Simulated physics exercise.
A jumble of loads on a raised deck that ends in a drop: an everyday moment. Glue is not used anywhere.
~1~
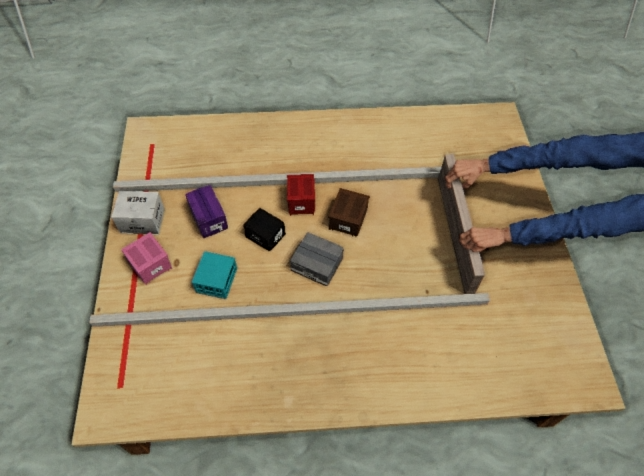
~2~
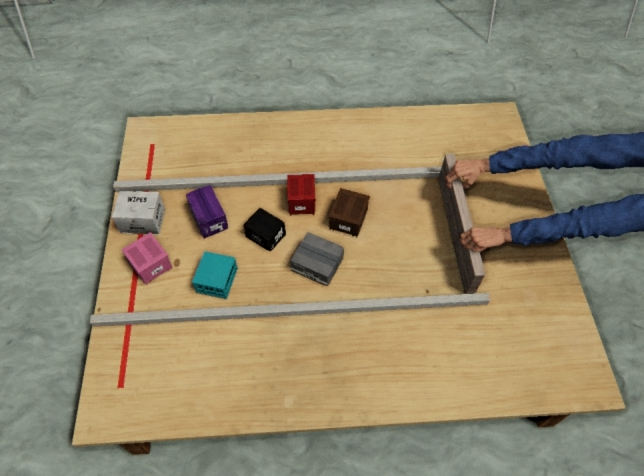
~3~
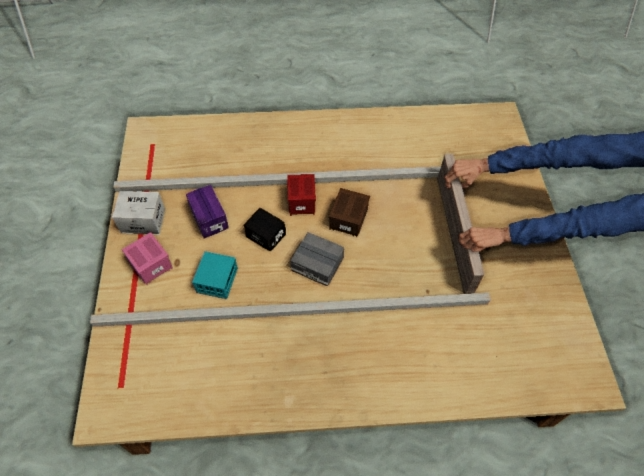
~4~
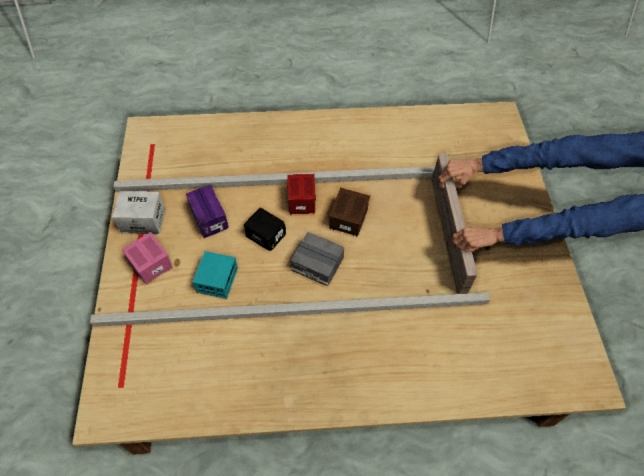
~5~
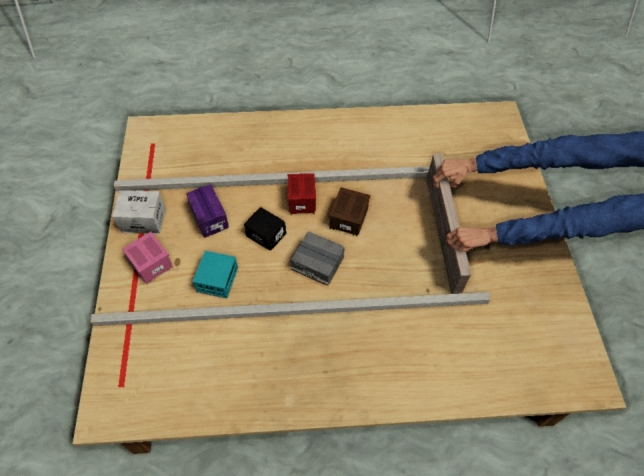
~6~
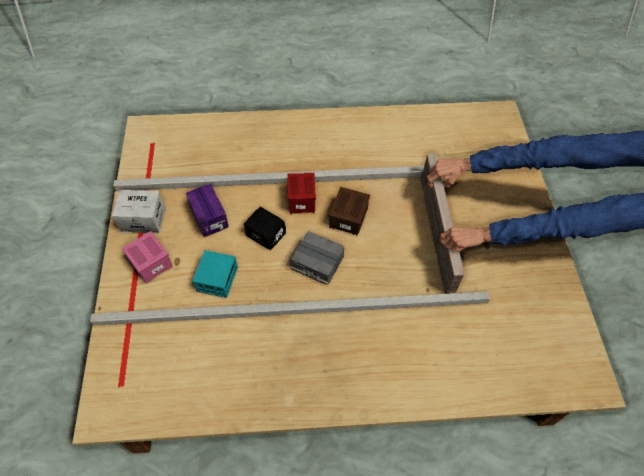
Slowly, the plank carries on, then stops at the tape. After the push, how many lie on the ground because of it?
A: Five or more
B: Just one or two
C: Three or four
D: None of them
(A) Five or more.
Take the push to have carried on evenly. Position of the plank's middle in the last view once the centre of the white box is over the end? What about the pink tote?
The middle is at (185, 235) when it's the white box, and at (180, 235) when it's the pink tote.
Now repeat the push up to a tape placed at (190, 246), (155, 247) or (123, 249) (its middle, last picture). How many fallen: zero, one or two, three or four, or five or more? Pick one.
Place one: Zero; place two: 3 or 4; place three: Five or over.
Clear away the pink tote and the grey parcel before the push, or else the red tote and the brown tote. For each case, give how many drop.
You'd get 3 in the first case and 3 in the second one.
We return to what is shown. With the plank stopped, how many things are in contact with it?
The count in contact is 3.
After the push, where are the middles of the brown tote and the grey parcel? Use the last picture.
Final positions: Near (122, 228); near (111, 279).
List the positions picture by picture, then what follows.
White box (139, 213); pink tote (148, 259); purple parcel (207, 211); plank (459, 222); tape (138, 249), in the first frame.
Pink tote (148, 259); turquoise crate (215, 275), in the second frame.
Purple parcel (207, 211); brown tote (349, 213), in the third frame.
White box (140, 213); plank (452, 222), in the fourth frame.
Pink tote (148, 258); black parcel (265, 229), in the fifth frame.
White box (140, 212); pink tote (148, 258); purple parcel (207, 210); plank (441, 222); tape (139, 248), in the sixth frame.
Early on, none off yet; white box at rest near (140, 212); pink tote at rest near (148, 258); purple parcel at rest near (207, 210).
A while later, none off yet; white box at rest near (140, 212); pink tote at rest near (147, 257); purple parcel travelled a little near (195, 209).
Finally, the number that fall off is five or more; lost, black parcel, turquoise crate, purple parcel, pink tote and white box.
